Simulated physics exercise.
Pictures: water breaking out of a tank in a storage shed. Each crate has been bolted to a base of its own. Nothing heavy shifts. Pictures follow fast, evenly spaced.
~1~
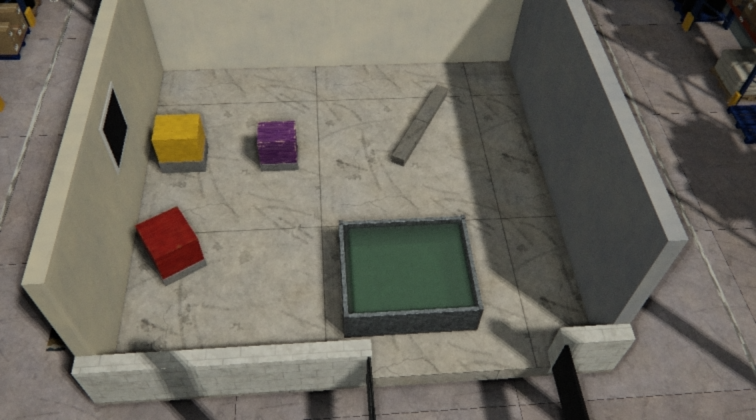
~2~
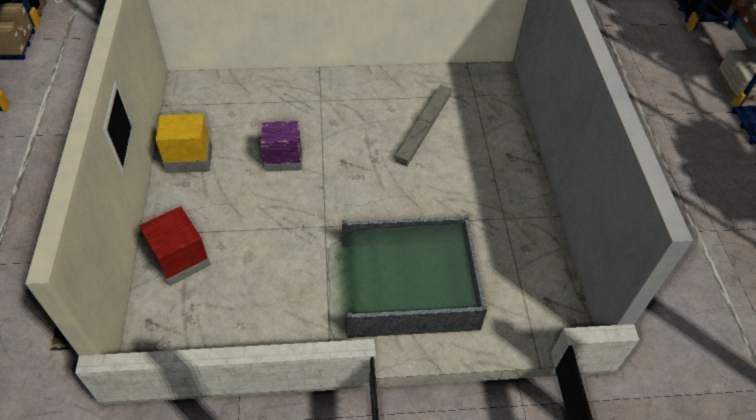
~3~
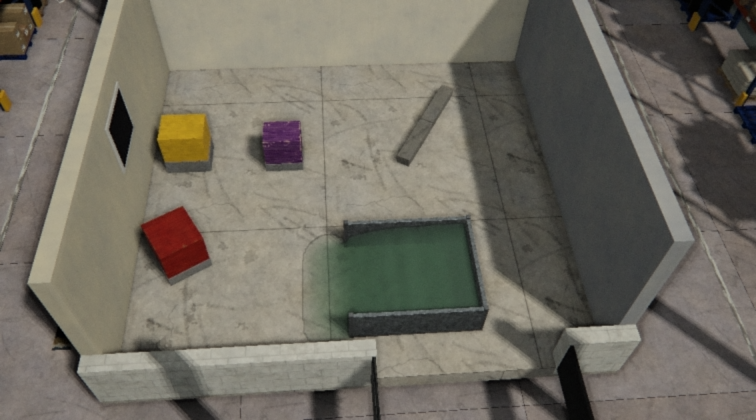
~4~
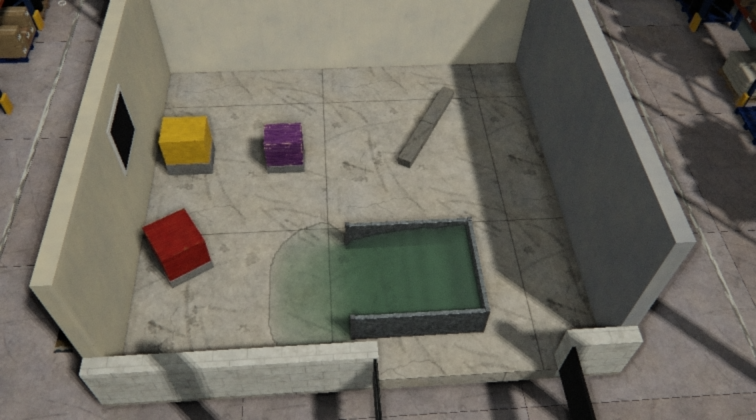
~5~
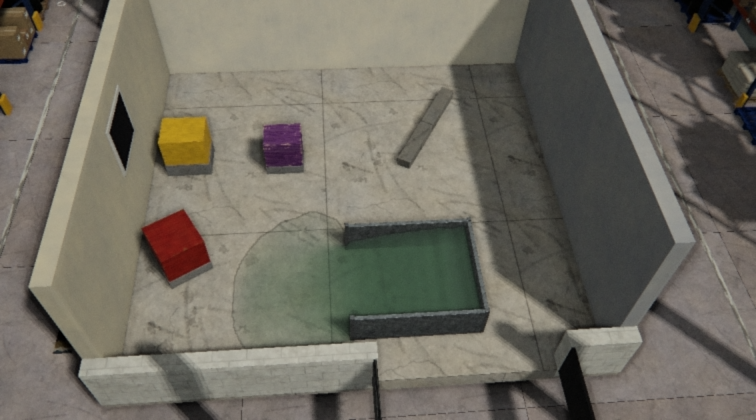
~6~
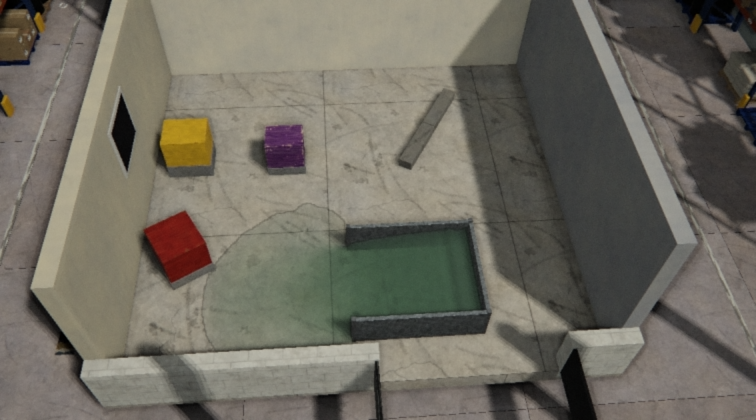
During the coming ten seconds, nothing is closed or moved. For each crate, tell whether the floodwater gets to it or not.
In order: The purple crate will come out dry, the yellow crate will come out dry, the red crate will come out wet.
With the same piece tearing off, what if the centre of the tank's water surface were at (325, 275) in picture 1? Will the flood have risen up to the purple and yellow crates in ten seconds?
For the purple crate, it is missed; for the yellow crate, it is missed.
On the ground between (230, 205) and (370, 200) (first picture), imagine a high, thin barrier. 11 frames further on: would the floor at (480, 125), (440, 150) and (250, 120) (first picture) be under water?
Outcome by spot, in order - unwatered, unwatered, unwatered.
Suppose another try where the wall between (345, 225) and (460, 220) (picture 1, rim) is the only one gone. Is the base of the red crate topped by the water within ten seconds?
Then: Red stays untouched.
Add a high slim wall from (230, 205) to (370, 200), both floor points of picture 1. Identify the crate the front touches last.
It's the crate marked purple.
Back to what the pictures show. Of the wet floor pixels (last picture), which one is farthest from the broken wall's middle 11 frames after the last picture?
Point: (159, 153) in the last picture's pixels.
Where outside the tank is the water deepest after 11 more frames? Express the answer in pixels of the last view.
Somewhere around pixel (120, 382).
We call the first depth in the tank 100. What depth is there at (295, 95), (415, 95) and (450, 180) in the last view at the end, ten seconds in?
Roughly 8, 10 and 4 per cent, in turn.
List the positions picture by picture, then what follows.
The open tank at (408, 267) is whole and still, in the first frame.
Water pours out at (349, 283) and has run to (343, 337), in the second frame.
Water pours out at (350, 284) and has run to a hidden place, in the third frame.
The front is at (304, 234), out from the gap at (352, 286), in the fourth frame.
The front is at (246, 262), out from the gap at (351, 287), in the fifth frame.
The front is at (209, 316), out from the gap at (353, 288), in the sixth frame.
A moment on, water covers 20 % of the floor; the purple crate not reached, the yellow crate not reached, the red crate water round its plinth.
Next, water covers 25 % of the floor; the purple crate water round its plinth, the yellow crate water round its plinth, the red crate water round its plinth.
Then, water covers 35 % of the floor; the purple crate water round its plinth, the yellow crate water round its plinth, the red crate water round its plinth.
Later, water covers 55 % of the floor; the purple crate water round its plinth, the yellow crate water round its plinth, the red crate water round its plinth.
In the end, water covers 80 % of the floor; the purple crate stayed above the water, the yellow crate stayed above the water, the red crate was topped.
